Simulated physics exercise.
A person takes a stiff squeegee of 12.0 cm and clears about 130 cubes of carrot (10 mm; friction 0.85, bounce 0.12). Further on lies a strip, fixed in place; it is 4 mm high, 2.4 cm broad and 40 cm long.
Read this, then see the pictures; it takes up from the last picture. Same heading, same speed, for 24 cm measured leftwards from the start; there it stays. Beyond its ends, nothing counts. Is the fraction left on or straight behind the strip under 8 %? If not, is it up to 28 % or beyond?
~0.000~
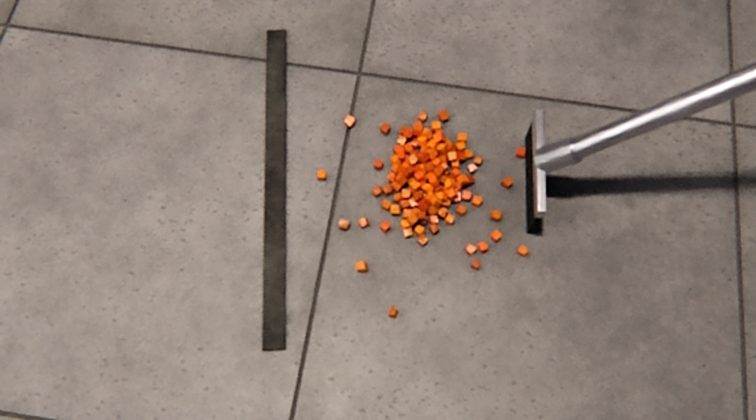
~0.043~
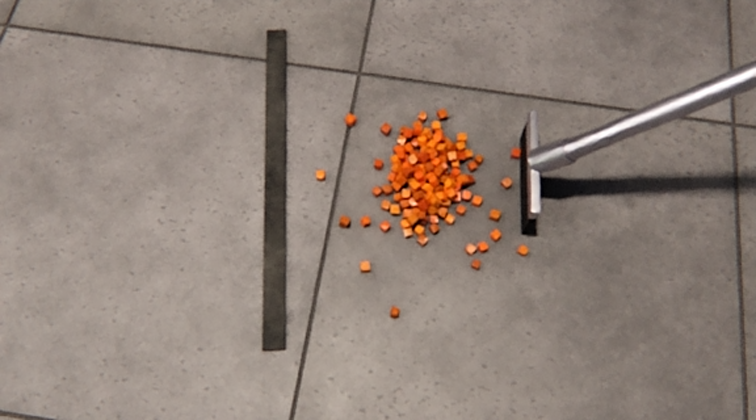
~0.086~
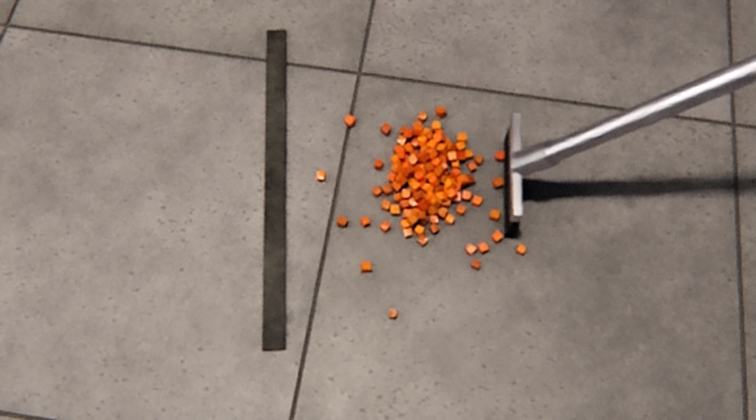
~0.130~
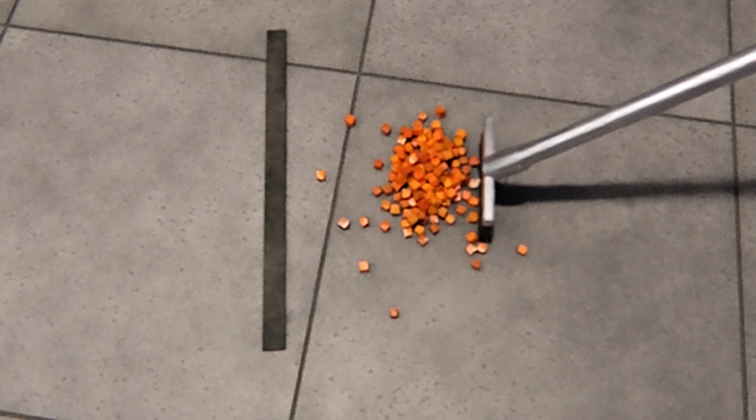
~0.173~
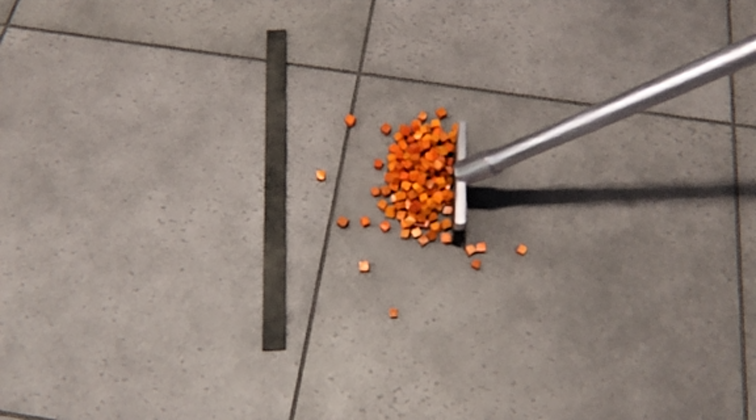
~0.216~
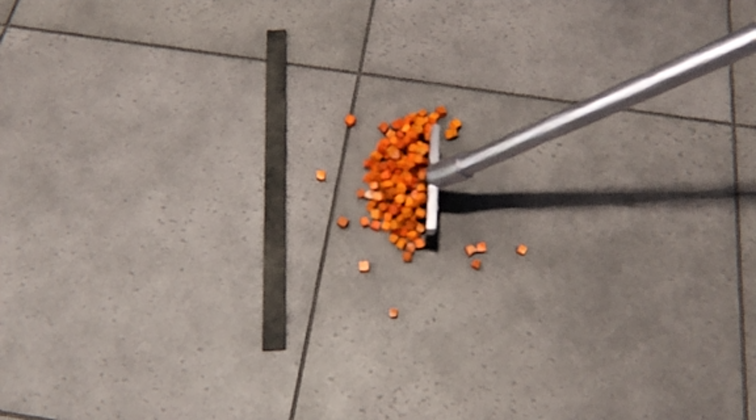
No, beyond 28 %.
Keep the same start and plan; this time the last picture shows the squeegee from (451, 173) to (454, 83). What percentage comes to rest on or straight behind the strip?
I'd say it's beyond 5.
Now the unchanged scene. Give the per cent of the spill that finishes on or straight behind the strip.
About 40 %.
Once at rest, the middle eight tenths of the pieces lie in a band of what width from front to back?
Close to 24 cm front to back.
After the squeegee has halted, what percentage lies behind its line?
Close to 35 in a hundred, I'd say.
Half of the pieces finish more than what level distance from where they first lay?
Level distance: Near 18 cm.
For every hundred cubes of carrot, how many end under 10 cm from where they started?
My estimate is some 30 percent.
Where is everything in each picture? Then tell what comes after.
Squeegee from (540, 213) to (537, 118); moved 0.0 cm; pieces shifted so far, 0; middle of the spill at (432, 175); strip at (275, 174), in the first picture.
Squeegee from (534, 213) to (532, 119); moved 0.6 cm; pieces shifted so far, 1; middle of the spill at (432, 175), in the second picture.
Squeegee from (516, 216) to (515, 121); moved 2.6 cm; pieces shifted so far, 3; middle of the spill at (432, 175), in the third picture.
Squeegee from (488, 220) to (488, 125); moved 5.5 cm; pieces shifted so far, 18; middle of the spill at (429, 166), in the fourth picture.
Squeegee from (459, 225) to (461, 129); moved 8.5 cm; pieces shifted so far, 98; middle of the spill at (425, 166), in the fifth picture.
Squeegee from (431, 229) to (435, 133); moved 11.5 cm; pieces shifted so far, 121; middle of the spill at (408, 166); strip at (275, 174). Its speed is about 0.69 m/s, heading 18 degrees towards the viewer, in the sixth picture.
Then, at 0.37 s, squeegee 22 cm from its start, spill 20 cm wide; elsewhere 100 %.
After 0.53 s, squeegee 25 cm from its start, spill 24 cm wide; on or straight behind the strip 40 %, elsewhere 60 %.
Then, at 0.66 s, squeegee 25 cm from its start, spill 25 cm wide; on or straight behind the strip 40 %, elsewhere 60 %.
In the end, at 1.7 s, on or straight behind the strip 40 %, elsewhere 60 %.
